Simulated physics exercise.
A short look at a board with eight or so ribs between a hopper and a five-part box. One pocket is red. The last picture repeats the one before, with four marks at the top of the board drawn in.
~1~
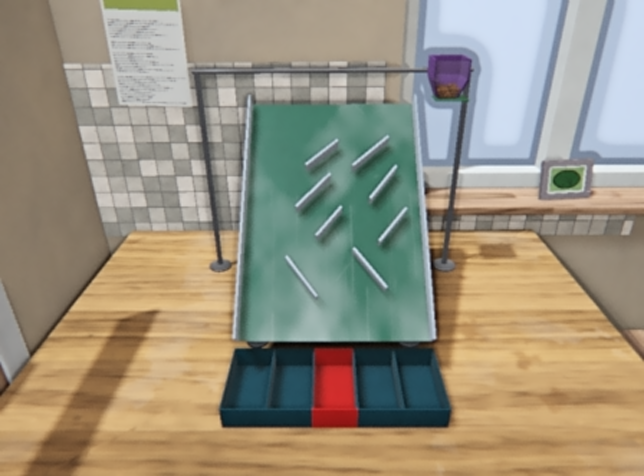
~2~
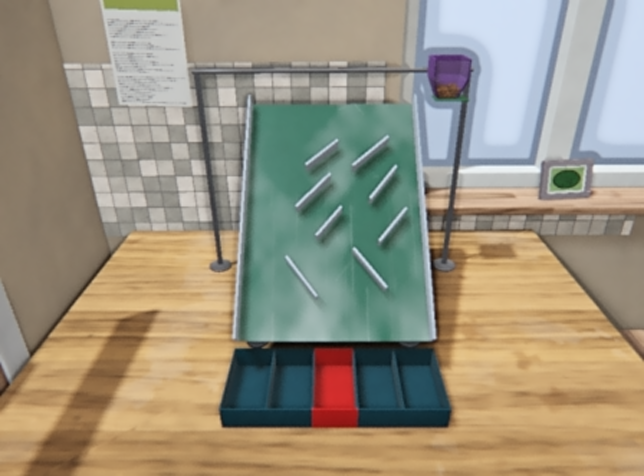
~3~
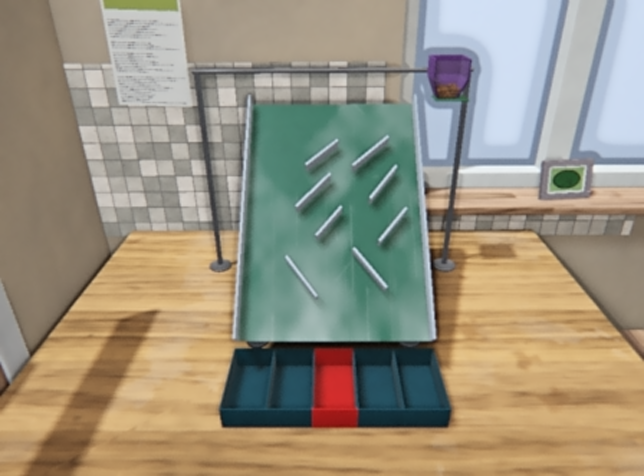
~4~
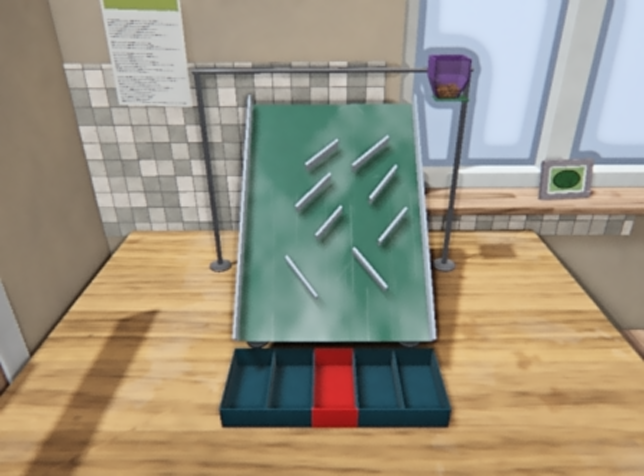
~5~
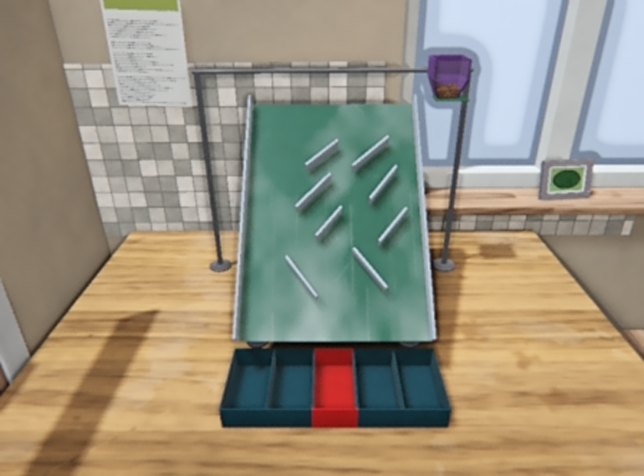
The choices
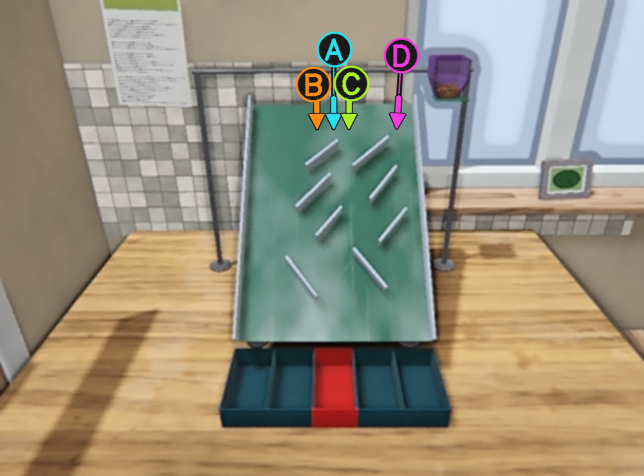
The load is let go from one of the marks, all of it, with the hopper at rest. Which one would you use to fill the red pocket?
Use mark C.
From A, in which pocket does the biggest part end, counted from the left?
It is the first one.
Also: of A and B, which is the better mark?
The answer is A.
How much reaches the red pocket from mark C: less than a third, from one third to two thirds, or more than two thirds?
It is from one third to two thirds.
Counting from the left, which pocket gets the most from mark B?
The first.
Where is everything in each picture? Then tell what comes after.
In the first picture, hopper near (446, 90), cereal balls, door shut.
In the second picture, ribs (306, 164) to (338, 140), (353, 165) to (389, 136), (296, 206) to (330, 173).
In the third picture, ribs (370, 198) to (396, 165), (316, 235) to (341, 206), (380, 240) to (406, 208).
In the fourth picture, ribs (286, 256) to (317, 296), (354, 248) to (387, 287).
In the fifth picture, red pocket near (335, 417), number 3 of 5 from the left.
On the marked copy, mark A meets the board at (333, 123); mark B meets the board at (317, 123); mark C meets the board at (348, 123); mark D meets the board at (397, 123).
With A, close to a quarter in the red pocket, close to two thirds in other pockets, a small share outside the box.
With B, none at all in the red pocket, all but a few in other pockets, a small share outside the box.
With C, close to half in the red pocket, close to a third in other pockets, a small share outside the box.
With D, a small share in the red pocket, the bulk in other pockets, a small share outside the box.
